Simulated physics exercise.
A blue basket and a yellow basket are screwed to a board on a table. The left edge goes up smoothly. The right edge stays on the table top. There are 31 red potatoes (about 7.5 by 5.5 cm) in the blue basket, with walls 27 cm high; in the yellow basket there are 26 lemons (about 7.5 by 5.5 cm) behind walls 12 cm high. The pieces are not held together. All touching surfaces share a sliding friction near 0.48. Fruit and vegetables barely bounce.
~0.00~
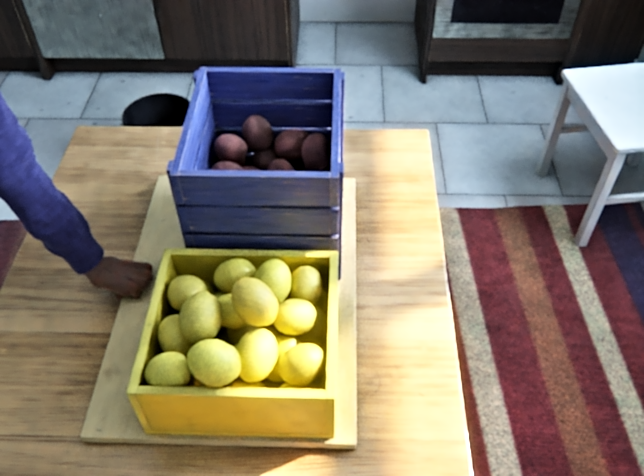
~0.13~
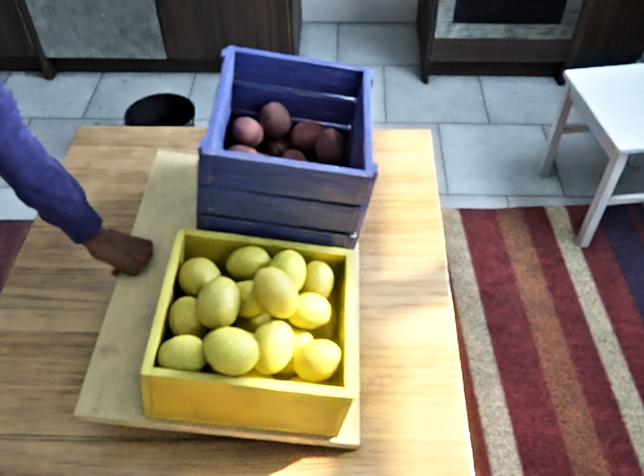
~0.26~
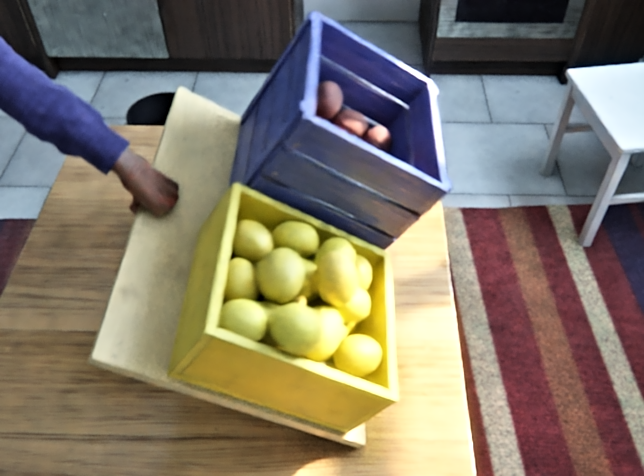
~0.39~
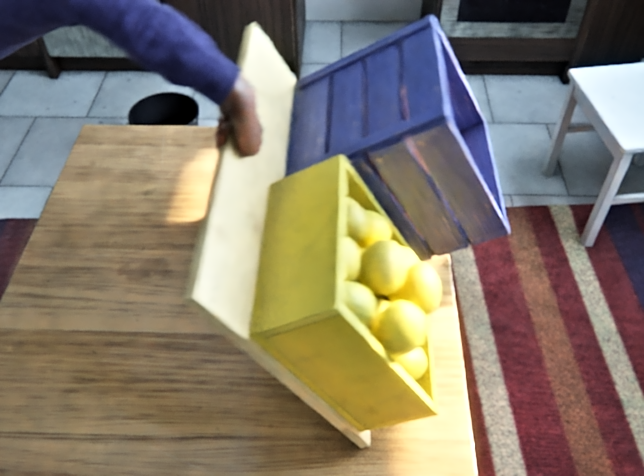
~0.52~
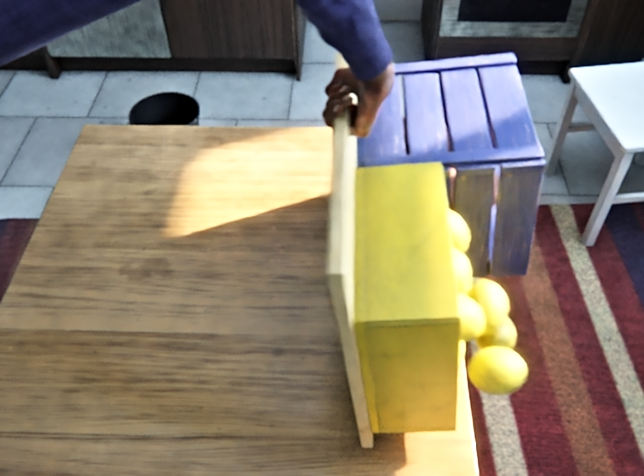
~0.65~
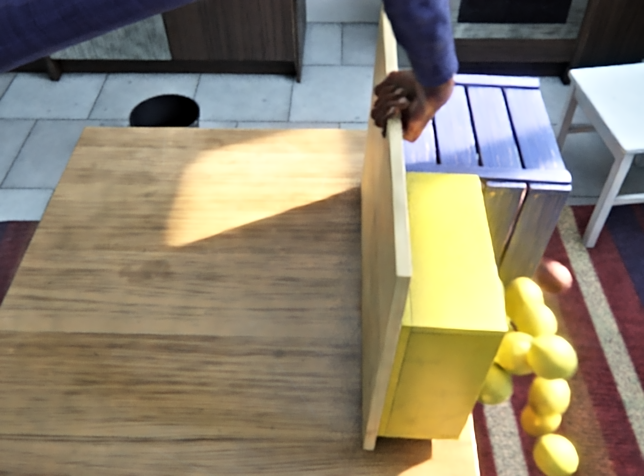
Hand lifting the left edge of a board with blue and yellow boxes until it stands upright, yellow lemons tumbling out rightward.
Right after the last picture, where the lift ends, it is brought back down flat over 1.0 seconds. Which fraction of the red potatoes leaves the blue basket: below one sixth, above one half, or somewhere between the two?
Looks like anywhere from a sixth to half of the stuff is going to get out.
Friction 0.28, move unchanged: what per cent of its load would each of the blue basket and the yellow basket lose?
Blue basket 40, yellow basket 70 per cent.
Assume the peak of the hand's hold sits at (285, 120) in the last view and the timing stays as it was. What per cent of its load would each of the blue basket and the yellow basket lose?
Blue basket 0 %, yellow basket 40 %.
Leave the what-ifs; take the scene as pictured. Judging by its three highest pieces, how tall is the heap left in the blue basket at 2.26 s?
It reaches close to 13 cm.
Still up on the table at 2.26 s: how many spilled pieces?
Roughly 0 of them.
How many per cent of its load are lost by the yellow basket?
For the yellow basket, 80 percent.
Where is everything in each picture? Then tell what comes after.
In the first picture (places track the rim corner closest to us here, unless another is named), blue basket (by its farthest rim corner) (207, 69); yellow basket (326, 394); tipped 0°; all still inside.
In the second picture, blue basket (235, 48); yellow basket (345, 393); tipped 10°.
In the third picture, yellow basket (390, 394); tipped 33°.
In the fourth picture, yellow basket (435, 407); tipped 60°.
In the fifth picture, yellow basket (456, 423); tipped 83°; 3 out, the lowest lemon at (495, 334).
In the sixth picture, yellow basket (460, 432); tipped 93°; 15 out, the lowest lemon at (540, 418).
After 0.91 s, tilt 77°; the blue basket is down by 8 of 31 and the yellow basket is down by 21 of 26.
After 1.23 s, tilt 35°; the blue basket is down by 10 of 31 and the yellow basket is down by 21 of 26.
After 1.68 s, tilt 0°; the blue basket is down by 10 of 31 and the yellow basket is down by 21 of 26.
Final count (at 2.26 s), the blue basket is down by 10 of 31 and the yellow basket is down by 21 of 26. Asked share, 10 of 31, 32 per cent.
